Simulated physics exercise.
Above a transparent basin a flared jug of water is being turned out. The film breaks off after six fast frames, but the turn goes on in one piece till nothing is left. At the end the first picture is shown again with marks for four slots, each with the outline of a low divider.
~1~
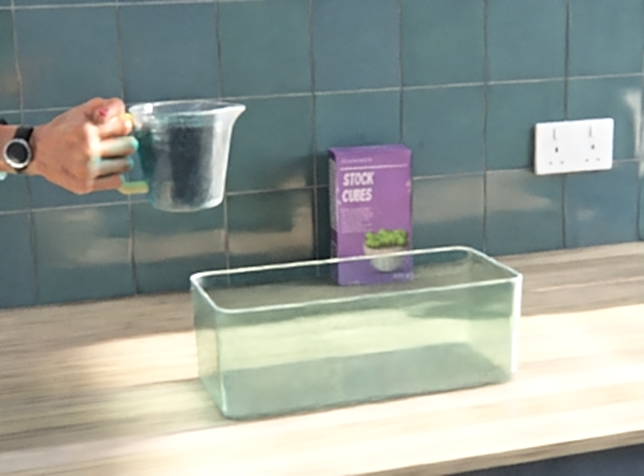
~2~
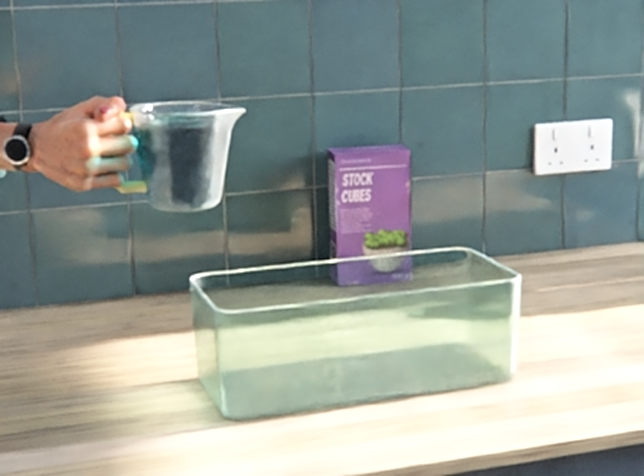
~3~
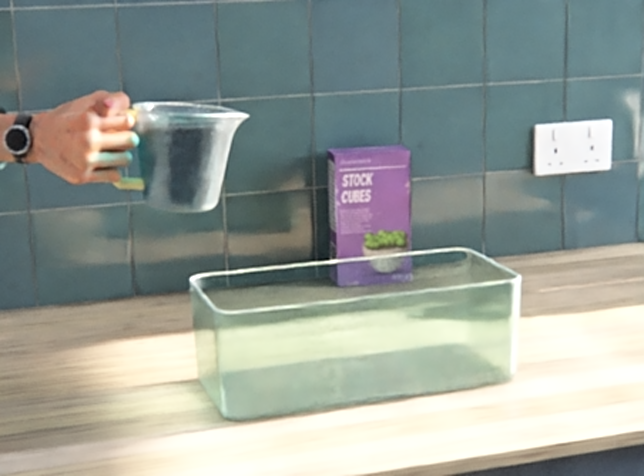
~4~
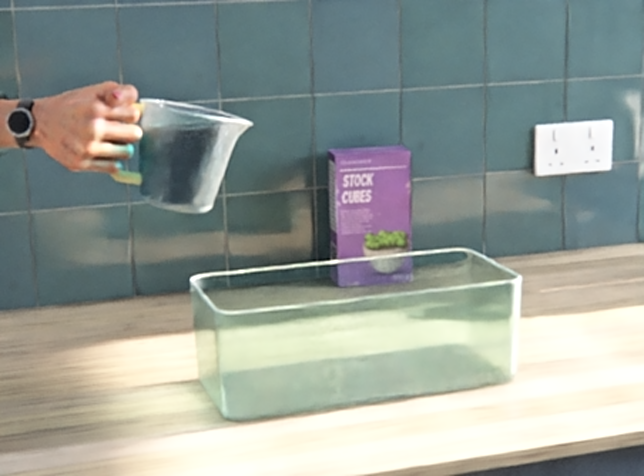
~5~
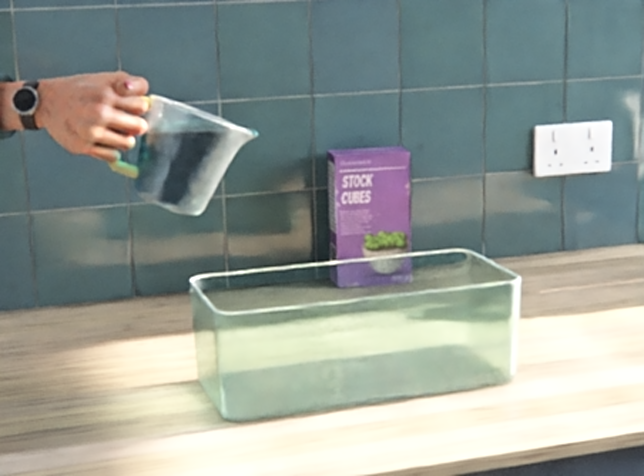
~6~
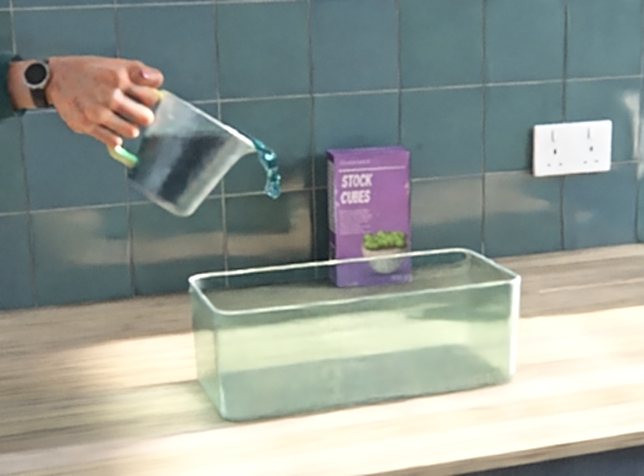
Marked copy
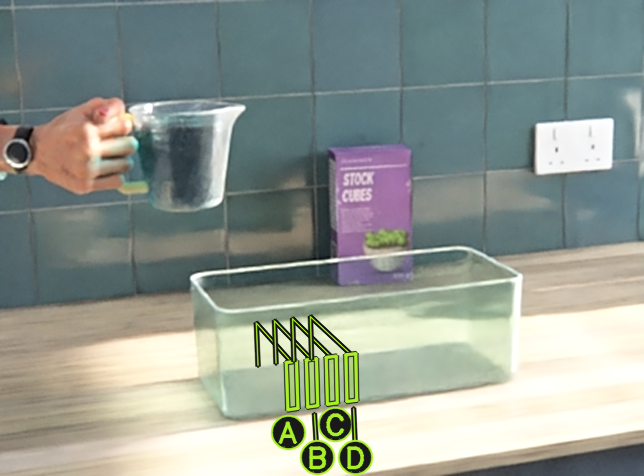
A hand held a clear jug upright above a transparent basin on a wooden counter, then gradually tilted it to the right until bluish water came over the lip.
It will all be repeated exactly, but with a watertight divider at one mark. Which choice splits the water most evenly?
It is C.
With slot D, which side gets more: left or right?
More ends on the left.
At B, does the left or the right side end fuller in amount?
The right side.
In lime, A at (294, 416); B at (314, 413); C at (334, 411); D at (353, 408).
For slot A, about 9 % ends left of the wall and 90 % right of it.
For slot B, about 22 % ends left of the wall and 77 % right of it.
For slot C, about 49 % ends left of the wall and 50 % right of it.
For slot D, about 83 % ends left of the wall and 15 % right of it.
